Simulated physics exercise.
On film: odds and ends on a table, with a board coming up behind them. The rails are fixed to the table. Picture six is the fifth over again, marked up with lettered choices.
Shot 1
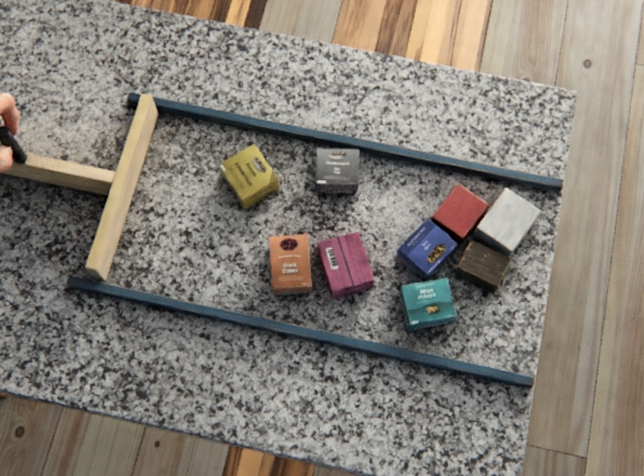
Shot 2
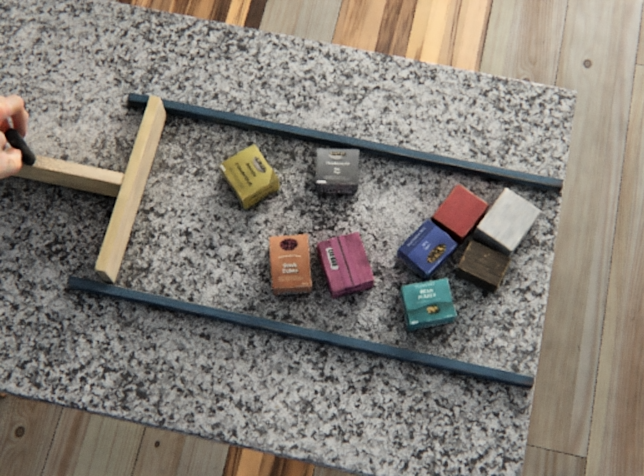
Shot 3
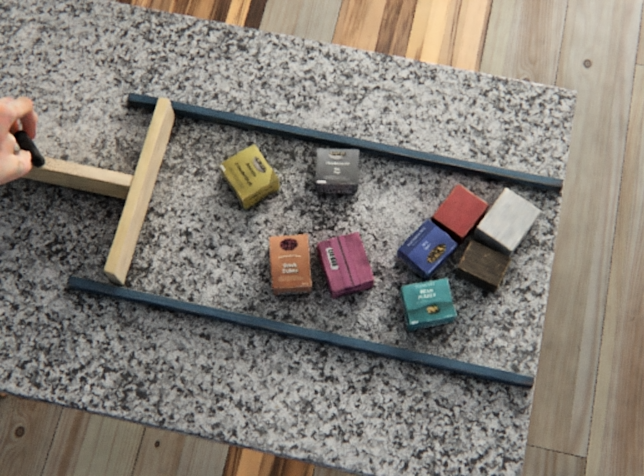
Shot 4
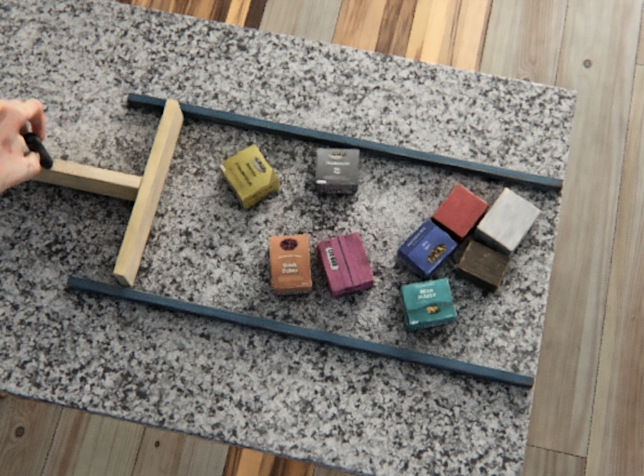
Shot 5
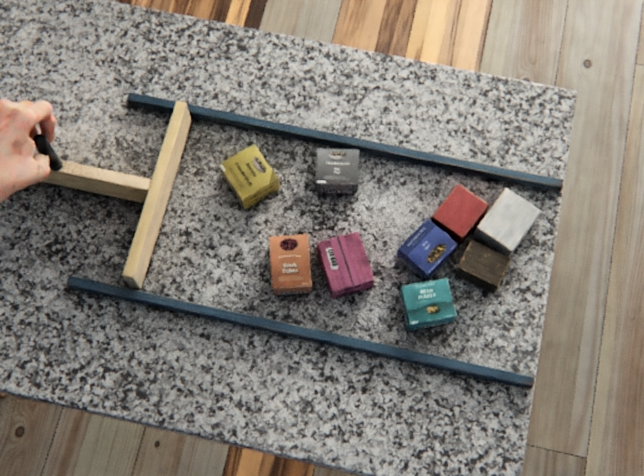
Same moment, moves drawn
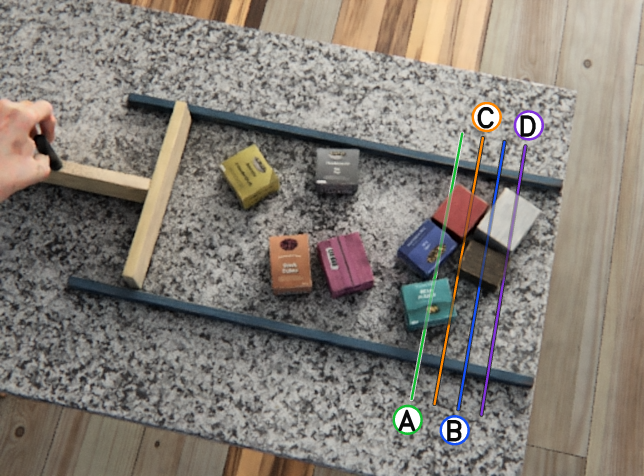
The clip opens on a speckled stone tabletop where small colored boxes sit scattered between two dark blue rails, with a T-shaped wooden board at the left. A hand at the left edge pushes the board slowly rightward by a short distance, narrowing the gap to the boxes, which stay still.
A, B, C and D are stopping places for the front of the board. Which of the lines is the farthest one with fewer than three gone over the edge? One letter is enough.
At A, and not beyond.
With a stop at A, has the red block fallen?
By then, no.
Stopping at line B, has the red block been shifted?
Yes.
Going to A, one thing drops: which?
The black block goes over.
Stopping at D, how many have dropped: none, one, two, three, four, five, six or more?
In all, six or more.
On the marked copy, A at (438, 260); B at (483, 269); C at (460, 264); D at (505, 274).
Taking A. A third of the way, board (256, 207); yellow packet (301, 194); white block (507, 224).
Two thirds of the way, board (359, 228); black block (507, 271); white block (511, 221).
When it is over, board (437, 245); black block over the edge; turquoise box (538, 336); one fallen.
As for the rest, B drops four; C drops four; D drops six.
